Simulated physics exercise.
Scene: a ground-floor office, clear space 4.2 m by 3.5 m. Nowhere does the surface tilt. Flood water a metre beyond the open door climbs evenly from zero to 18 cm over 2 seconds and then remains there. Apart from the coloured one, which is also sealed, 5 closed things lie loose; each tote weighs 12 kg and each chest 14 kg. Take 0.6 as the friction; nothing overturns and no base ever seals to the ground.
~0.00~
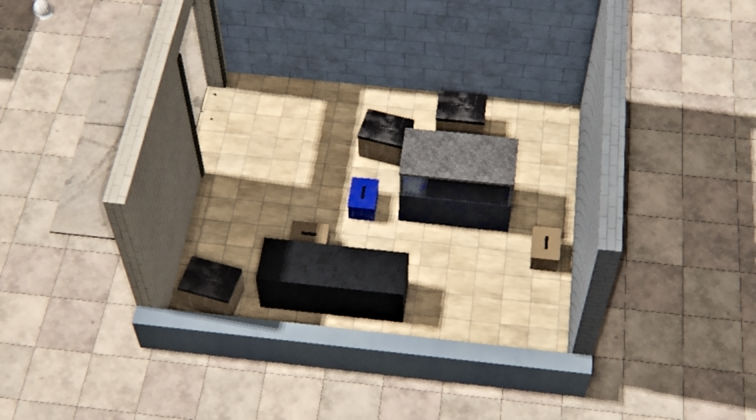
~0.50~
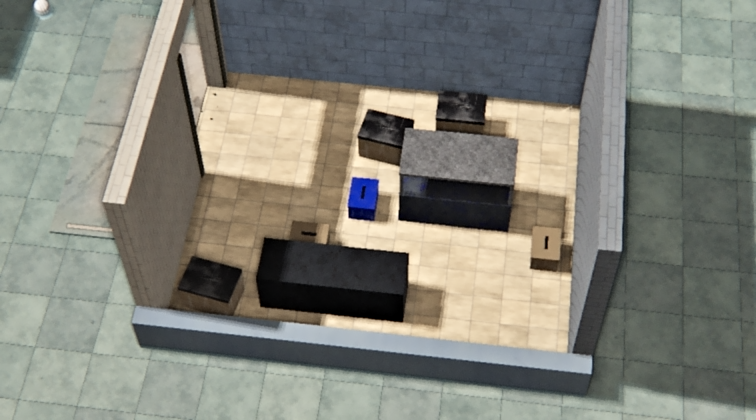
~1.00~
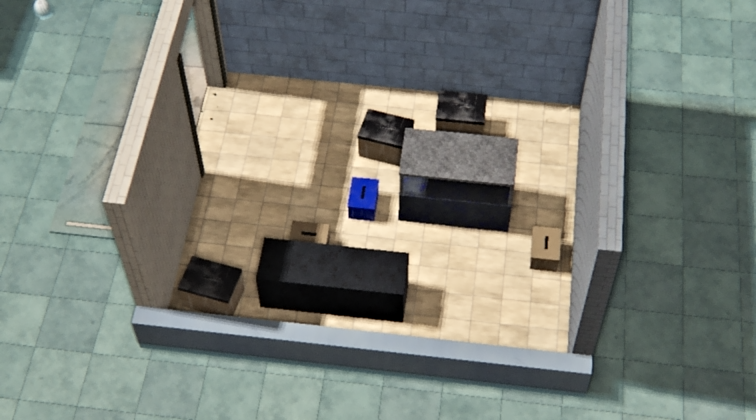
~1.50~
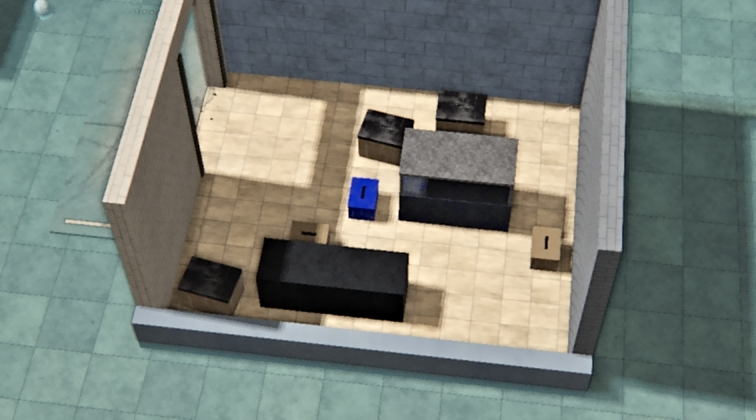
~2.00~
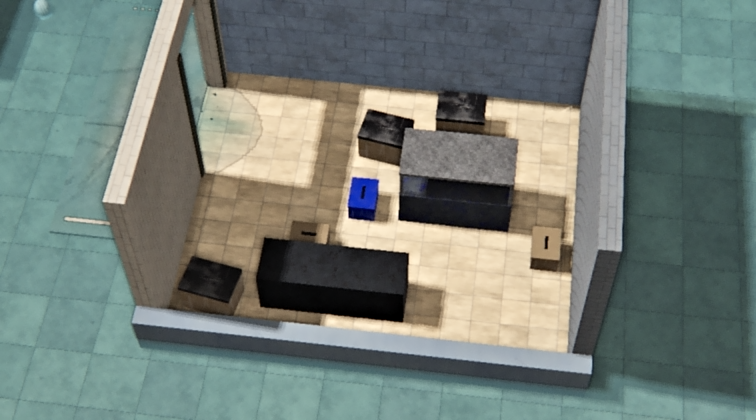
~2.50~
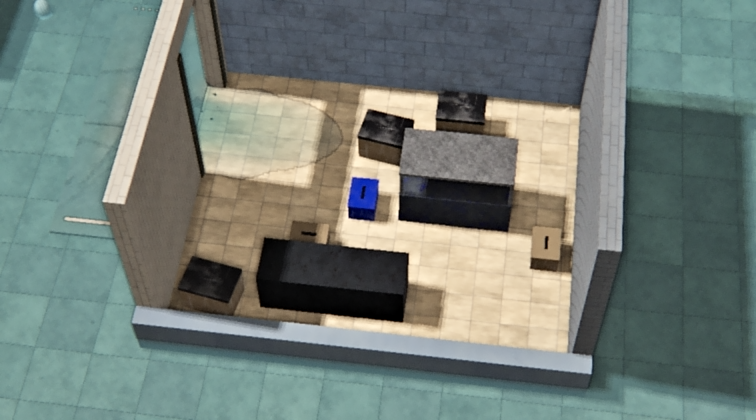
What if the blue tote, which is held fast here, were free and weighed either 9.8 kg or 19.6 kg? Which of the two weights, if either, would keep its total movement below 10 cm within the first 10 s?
Only big one works.
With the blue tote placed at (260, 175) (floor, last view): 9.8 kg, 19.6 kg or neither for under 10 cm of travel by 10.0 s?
Just the heavier works.
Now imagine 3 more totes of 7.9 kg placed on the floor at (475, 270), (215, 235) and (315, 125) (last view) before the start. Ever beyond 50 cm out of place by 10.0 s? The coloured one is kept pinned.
In turn: Within it, within it, beyond it.
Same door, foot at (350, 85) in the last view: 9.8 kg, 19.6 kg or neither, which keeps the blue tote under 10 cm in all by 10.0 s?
The answer is that only the greater mass suffices.
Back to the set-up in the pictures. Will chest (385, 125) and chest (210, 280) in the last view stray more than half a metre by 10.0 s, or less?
Beyond, below.
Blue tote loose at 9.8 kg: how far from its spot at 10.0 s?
Roughly 100 cm.
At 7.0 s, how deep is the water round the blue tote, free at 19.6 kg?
Around 8 cm.
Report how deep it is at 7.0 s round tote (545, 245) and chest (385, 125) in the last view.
I'd put it at 6 cm and 10 cm respectively.
After 3.5 s the blue tote would be 1 cm from its start with 9.8 kg and 0 cm from its start with 19.6 kg; 5 cm of water round it then.
After 4.5 s the blue tote would be 43 cm from its start with 9.8 kg and 0 cm from its start with 19.6 kg; 7 cm of water round it then.
After 7.0 s the blue tote would be 101 cm from its start with 9.8 kg and 0 cm from its start with 19.6 kg; 8 cm of water round it then.
After 10.0 s the blue tote would be 107 cm from its start with 9.8 kg and 0 cm from its start with 19.6 kg; 9 cm of water round it then.
